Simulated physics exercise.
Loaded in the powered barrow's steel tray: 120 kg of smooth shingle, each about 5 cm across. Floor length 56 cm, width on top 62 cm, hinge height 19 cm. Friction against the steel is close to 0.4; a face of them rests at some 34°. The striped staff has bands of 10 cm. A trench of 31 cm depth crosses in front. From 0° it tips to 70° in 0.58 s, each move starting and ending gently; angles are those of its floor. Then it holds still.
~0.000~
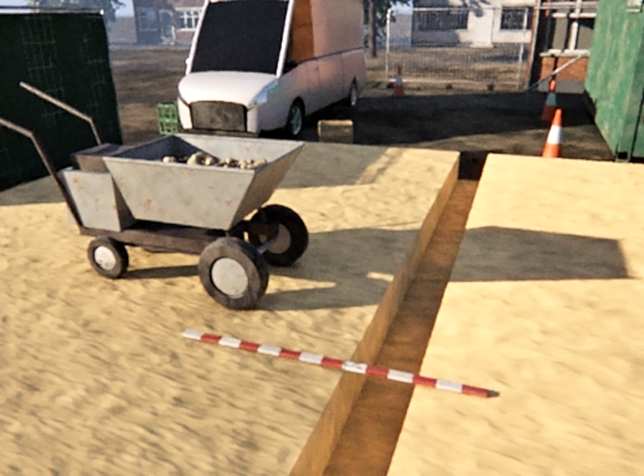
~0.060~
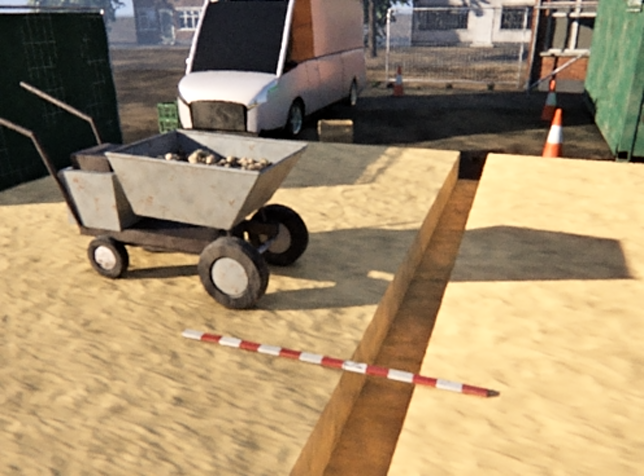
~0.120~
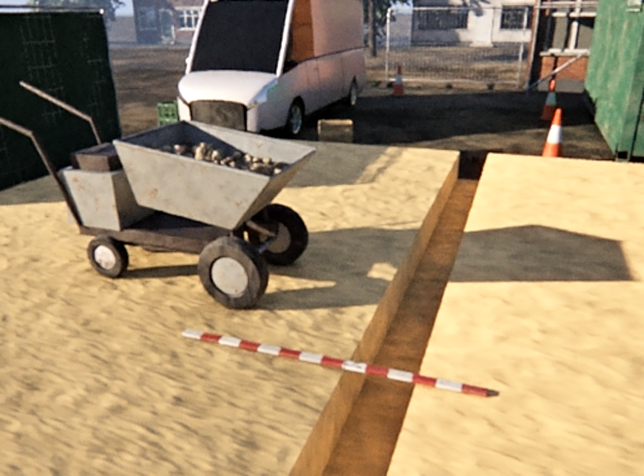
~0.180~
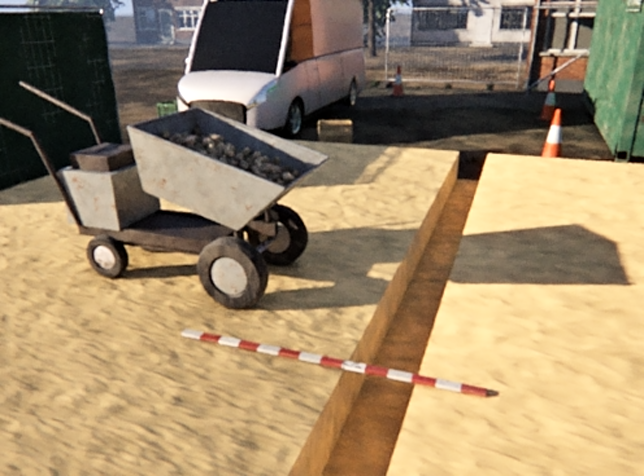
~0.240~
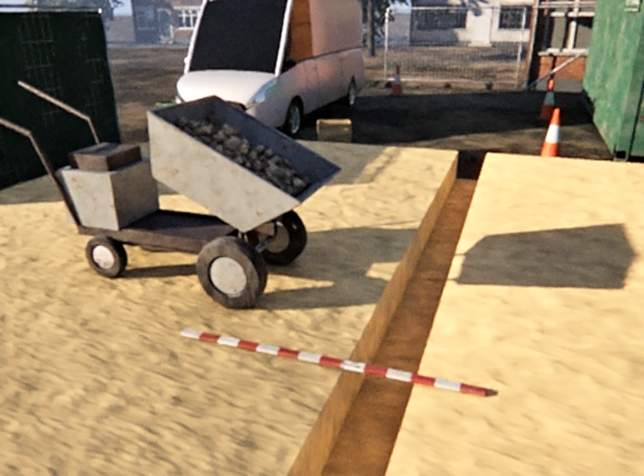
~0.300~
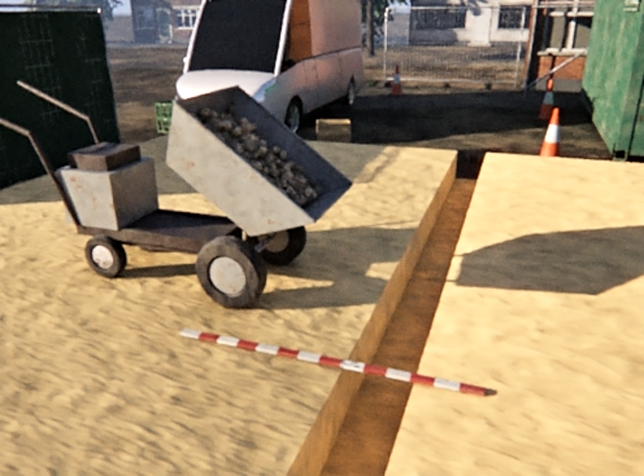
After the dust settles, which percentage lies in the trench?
About 85 per cent.
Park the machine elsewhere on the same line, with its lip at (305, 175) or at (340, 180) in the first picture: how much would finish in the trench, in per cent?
First some 40, then 15 per cent.
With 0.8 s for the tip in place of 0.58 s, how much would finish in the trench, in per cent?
In that case some 90 per cent.
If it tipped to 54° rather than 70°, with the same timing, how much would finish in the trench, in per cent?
In that case some 35 per cent.
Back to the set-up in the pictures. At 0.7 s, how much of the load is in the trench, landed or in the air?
About 15 per cent by then.
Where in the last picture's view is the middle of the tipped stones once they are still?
Their middle is at about (408, 339).
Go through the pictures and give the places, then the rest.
In the first picture, lip at (255, 173), floor tilted 0°, highest stones at (205, 162).
In the second picture, the tray is at 2°, its lip at (259, 174); the top of the load is at (202, 160); the stones move at 0.5 m/s on average.
In the third picture, lip at (270, 179), floor tilted 8°, highest stones at (188, 150); the stones move at 1.0 m/s on average.
In the fourth picture, lip at (284, 189), floor tilted 16°, highest stones at (193, 139); the stones move at 1.3 m/s on average.
In the fifth picture, the tray is at 26°, its lip at (300, 204); the top of the load is at (204, 128); the stones move at 1.5 m/s on average.
In the sixth picture, the tray is at 37°, its lip at (315, 222); the top of the load is at (220, 119); the stones move at 1.6 m/s on average.
After 0.4 s the floor is at 58°; 100 % in the tray; the foremost stones are at (324, 237).
After 0.7 s the floor is at 70°; 80 % in the tray, 4 % short of the trench, 16 % in the trench; the foremost stones are at (415, 311).
After 1.0 s the floor is at 70°; 22 % in the tray, 4 % short of the trench, 61 % in the trench, 12 % past the trench; the foremost stones are at (566, 321).
After 3.0 s the floor is at 70°; 0 % in the tray, 3 % short of the trench, 85 % in the trench, 12 % past the trench; the foremost stones are past the picture's edge.
